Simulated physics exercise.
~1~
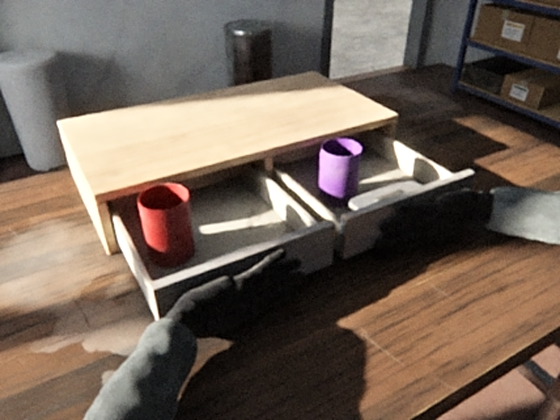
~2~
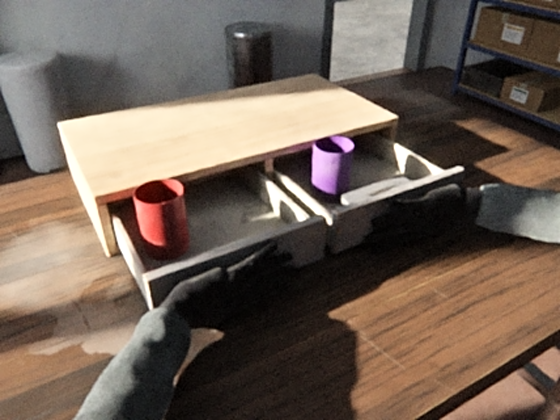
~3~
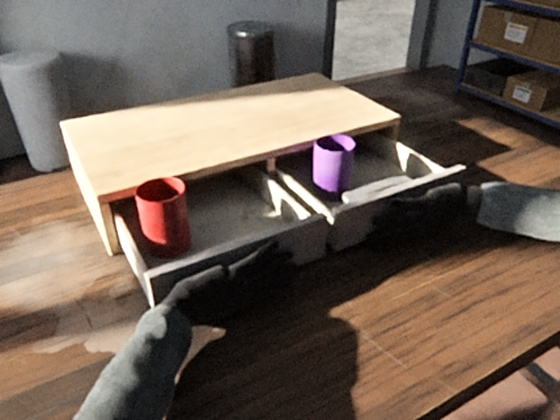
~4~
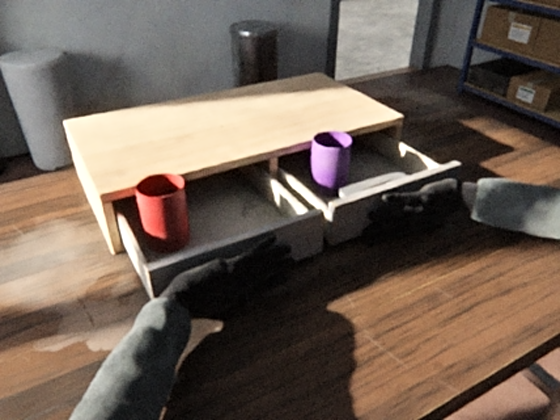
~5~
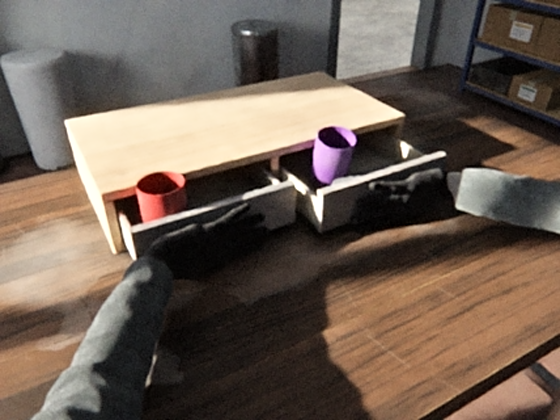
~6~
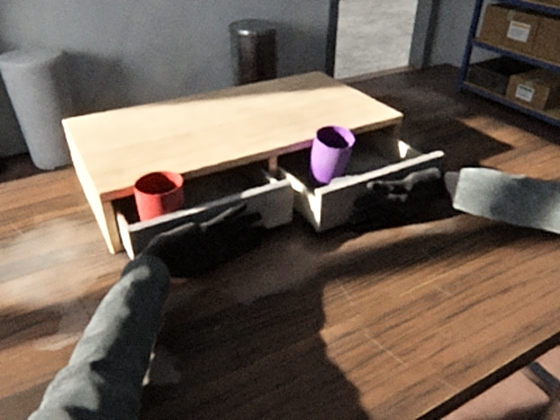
Two side-by-side drawers, the left holding a red cup and the right a purple one, were pushed inward by a pair of dark-gloved hands beneath a pale wooden top, but both ended up still partly open.
